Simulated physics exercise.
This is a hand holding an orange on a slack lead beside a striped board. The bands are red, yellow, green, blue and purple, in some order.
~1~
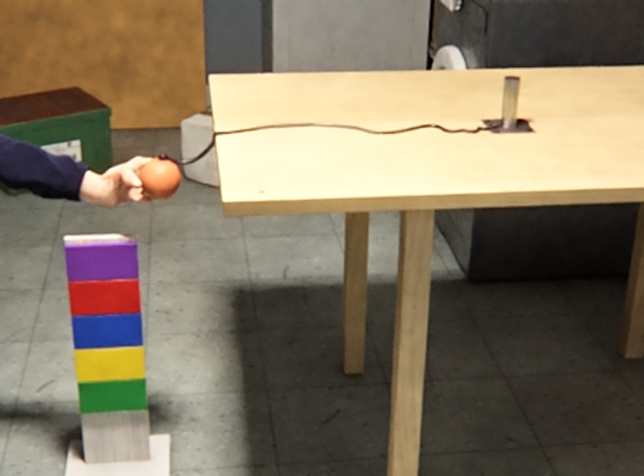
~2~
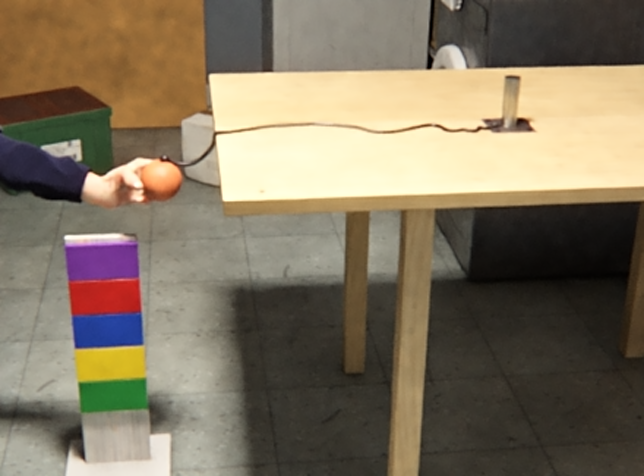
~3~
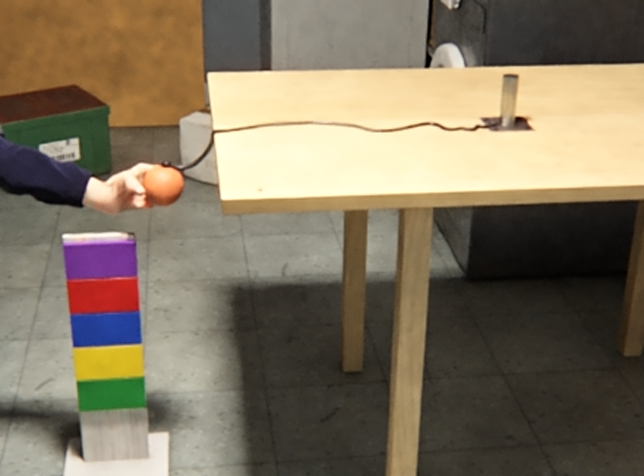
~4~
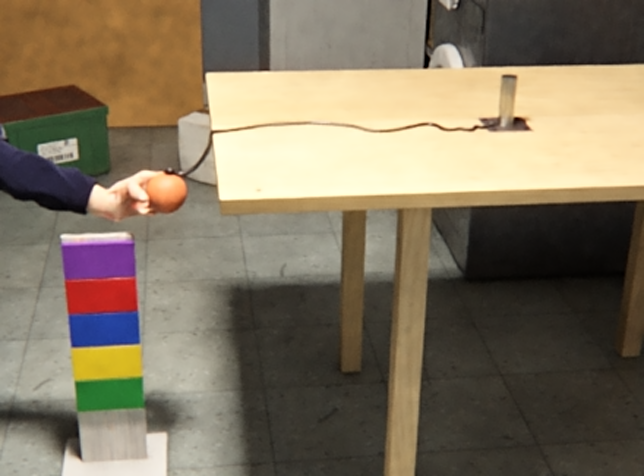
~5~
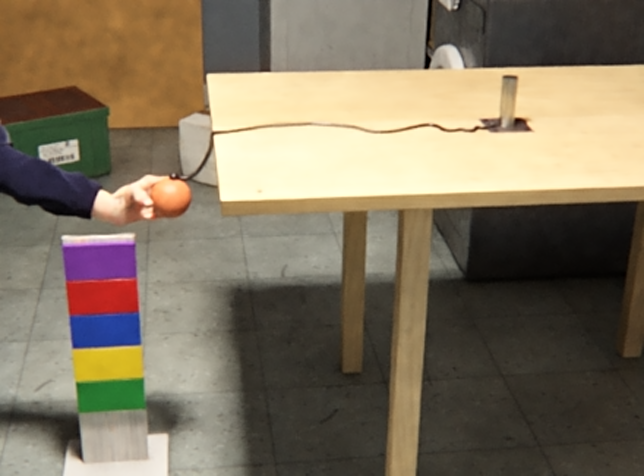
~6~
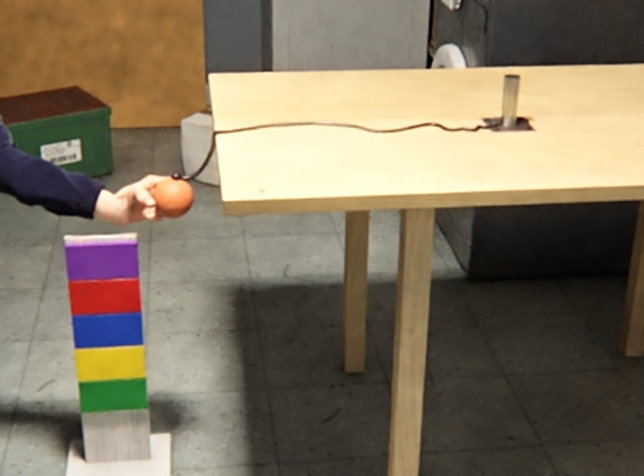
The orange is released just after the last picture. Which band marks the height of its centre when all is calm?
At purple.
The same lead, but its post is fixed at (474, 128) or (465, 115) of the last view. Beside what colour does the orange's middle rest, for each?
It would be red; red.
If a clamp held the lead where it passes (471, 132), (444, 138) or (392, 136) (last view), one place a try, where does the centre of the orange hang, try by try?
In that order: (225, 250), (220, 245) and (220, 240).
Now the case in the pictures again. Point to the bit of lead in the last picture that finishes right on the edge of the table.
It lies at about (248, 129).
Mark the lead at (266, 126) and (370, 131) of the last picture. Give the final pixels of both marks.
The first at (231, 133), the second at (341, 129).
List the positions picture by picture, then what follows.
The first frame shows orange (160, 179); purple (102, 263); red (105, 298); blue (108, 332); yellow (110, 365); green (113, 397).
The second frame shows orange (161, 180); lead through (475, 131) (416, 128) (360, 129) (292, 125) (225, 133).
The third frame shows orange (163, 186).
The fourth frame shows orange (166, 193); lead through (472, 130) (413, 127) (356, 127) (288, 124) (222, 132).
The fifth frame shows orange (170, 198).
The sixth frame shows orange (173, 198); lead through (475, 130) (416, 127) (359, 128) (291, 125) (224, 133).
Early on, orange near (193, 249); level with purple.
Midway, orange near (240, 251); level with purple.
Near the end, orange near (229, 254); level with purple.
Finally, orange near (223, 255); level with purple. Its centre hangs level with the purple band.
